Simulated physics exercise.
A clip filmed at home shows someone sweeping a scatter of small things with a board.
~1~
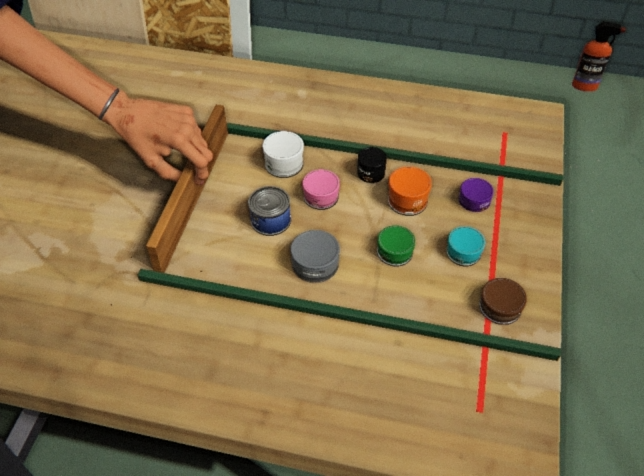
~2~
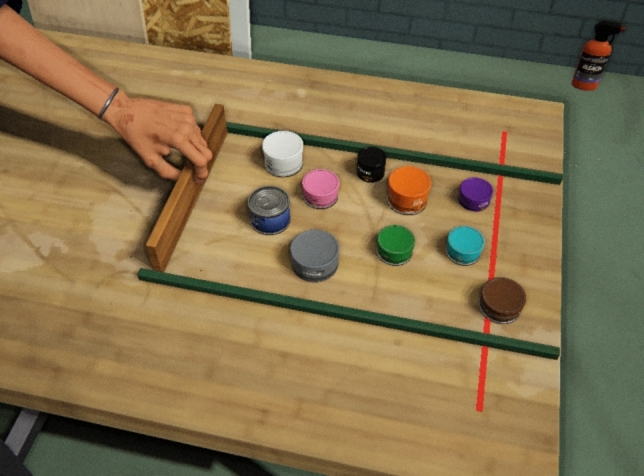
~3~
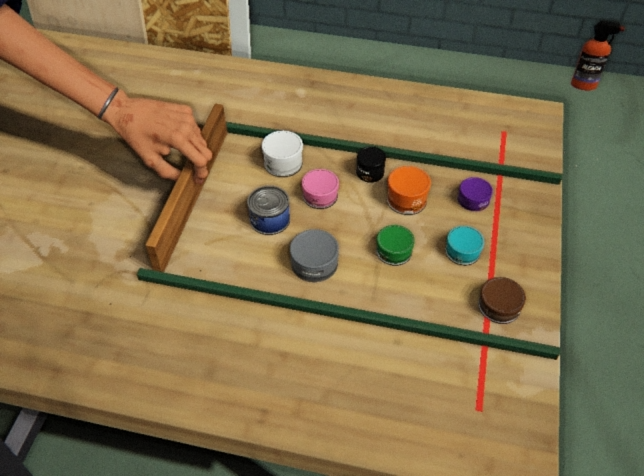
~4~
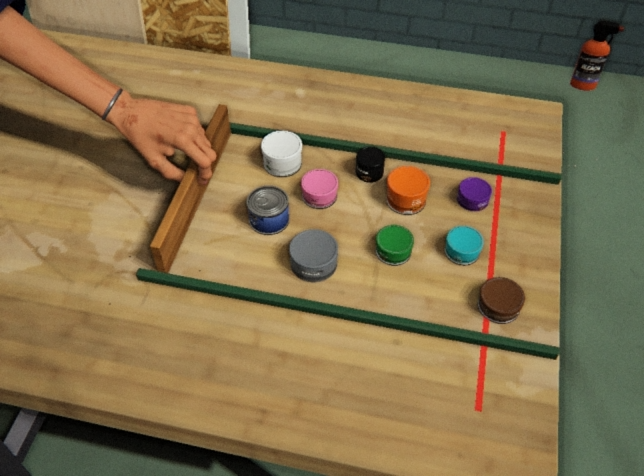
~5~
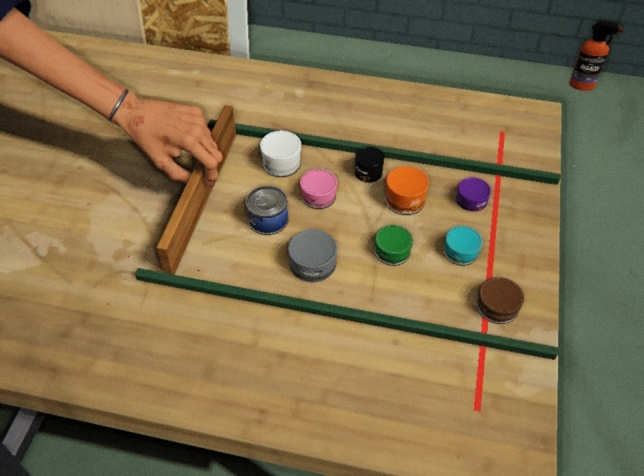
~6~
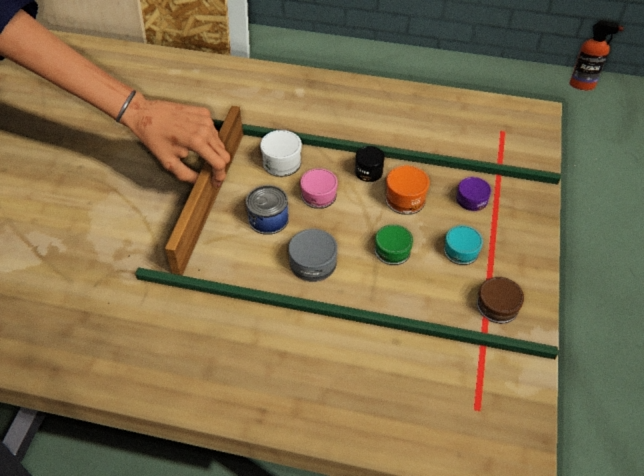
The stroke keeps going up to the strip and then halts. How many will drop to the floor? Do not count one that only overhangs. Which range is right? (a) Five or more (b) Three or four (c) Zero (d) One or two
The answer is d.
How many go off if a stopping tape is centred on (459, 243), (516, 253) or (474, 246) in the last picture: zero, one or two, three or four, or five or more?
So, going place by place, I'd say zero; five or over; none.
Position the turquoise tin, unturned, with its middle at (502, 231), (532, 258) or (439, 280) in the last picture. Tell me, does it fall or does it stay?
Try one it is not knocked off; try two it is not knocked off; try three it is not knocked off.
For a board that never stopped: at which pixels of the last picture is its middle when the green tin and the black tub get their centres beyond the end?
Roughly at (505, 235) and roughly at (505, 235).
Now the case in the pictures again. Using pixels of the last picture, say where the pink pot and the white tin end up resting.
Final positions - pink pot around (514, 226), white tin around (519, 193).
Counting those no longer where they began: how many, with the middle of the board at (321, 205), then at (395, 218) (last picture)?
Tally at point one: 5; at point two: 9.
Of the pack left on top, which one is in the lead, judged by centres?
I reckon it's the brown tin.
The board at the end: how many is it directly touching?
Well, it touches 4.
A little later, none off yet; brown tin at rest near (500, 300); purple tub at rest near (473, 194); turquoise tin at rest near (463, 245).
Next, none off yet; brown tin at rest near (500, 300); purple tub shifted about its own width near (494, 193); turquoise tin shifted a little near (477, 242).
When it is over, the number that fall off is one or two; down, purple tub.
